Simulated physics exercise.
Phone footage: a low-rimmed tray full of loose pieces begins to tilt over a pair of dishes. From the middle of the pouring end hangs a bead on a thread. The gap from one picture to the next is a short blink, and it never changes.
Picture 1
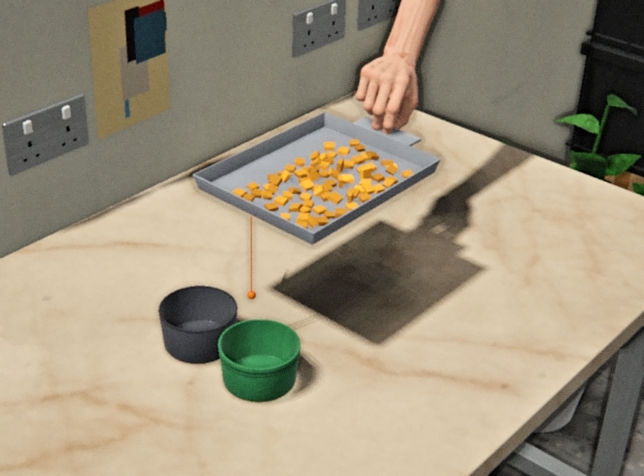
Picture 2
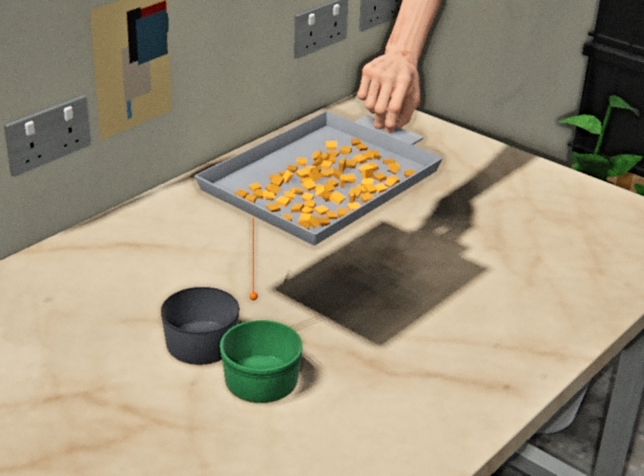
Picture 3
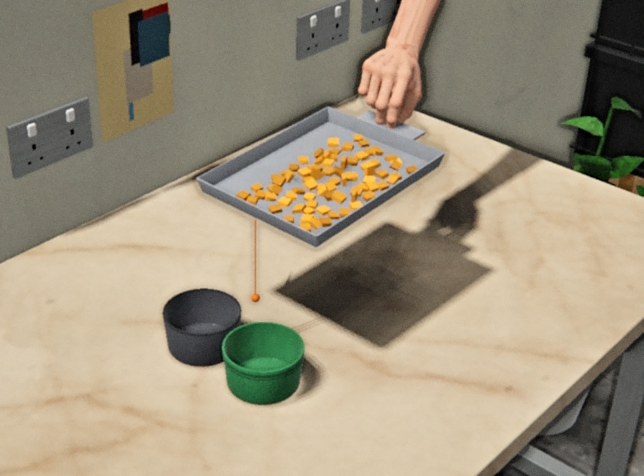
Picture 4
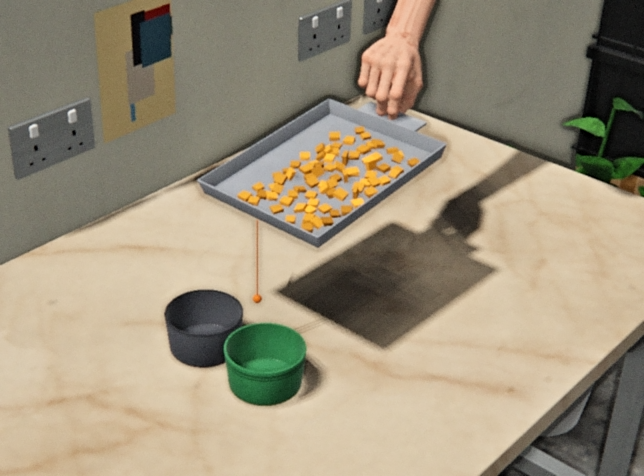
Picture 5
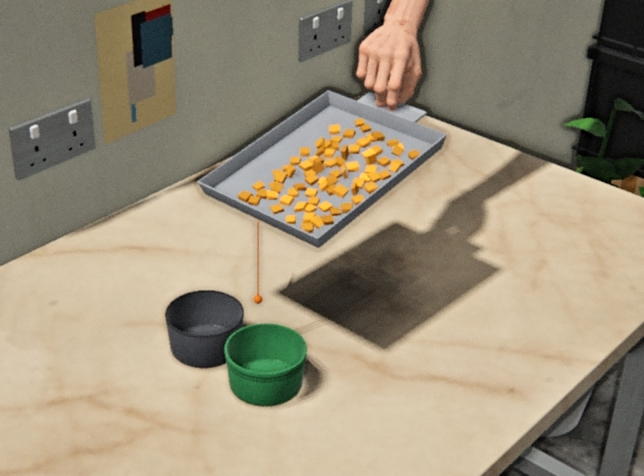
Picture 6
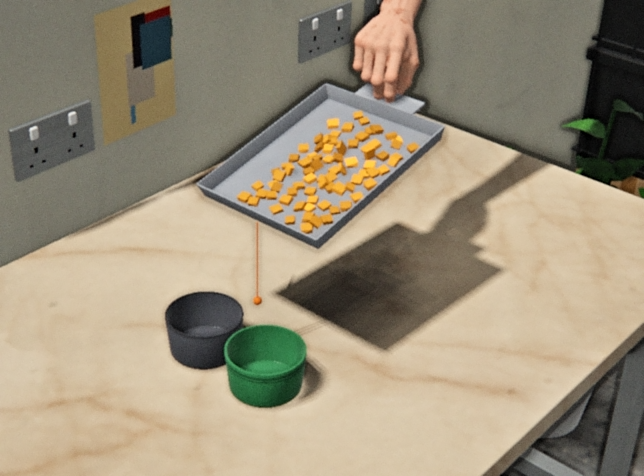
A hand slowly tilts a gray tray of small orange pieces above two round dishes.
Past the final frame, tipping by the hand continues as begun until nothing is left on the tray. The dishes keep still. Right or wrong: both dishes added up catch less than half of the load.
Wrong, they catch more than half.
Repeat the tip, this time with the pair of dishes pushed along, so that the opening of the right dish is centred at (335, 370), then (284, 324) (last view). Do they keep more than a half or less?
Well, it comes to a lesser portion at first and a lesser portion after that.
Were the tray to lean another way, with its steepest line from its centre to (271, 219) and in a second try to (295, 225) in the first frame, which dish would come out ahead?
Rightward dish for the first, Rightward dish for the second.
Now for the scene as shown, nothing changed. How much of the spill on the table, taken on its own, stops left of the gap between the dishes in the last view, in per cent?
Estimate: About 90 in every hundred.
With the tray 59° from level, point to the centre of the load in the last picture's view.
Close to (266, 196).
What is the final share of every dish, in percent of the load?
I'd say some 40 in a hundred wind up in the left dish, and some 40 in a hundred in the right.
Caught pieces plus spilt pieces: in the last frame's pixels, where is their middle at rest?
I'd place the middle at about (214, 353).
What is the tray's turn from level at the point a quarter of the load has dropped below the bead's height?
At some 110 degrees.
Soon after the last picture, tray tipped steeply; all on the tray.
A little later, tray tipped right over; most on the tray; a stray few in the right dish; a stray few in the left dish; a stray few outside both; a stray few in the air.
Later still, tray tipped past a quarter turn; about a third in the right dish; about half in the left dish; a small part outside both.
At rest, tray tipped past a quarter turn; about a third in the right dish; about half in the left dish; a small part outside both.
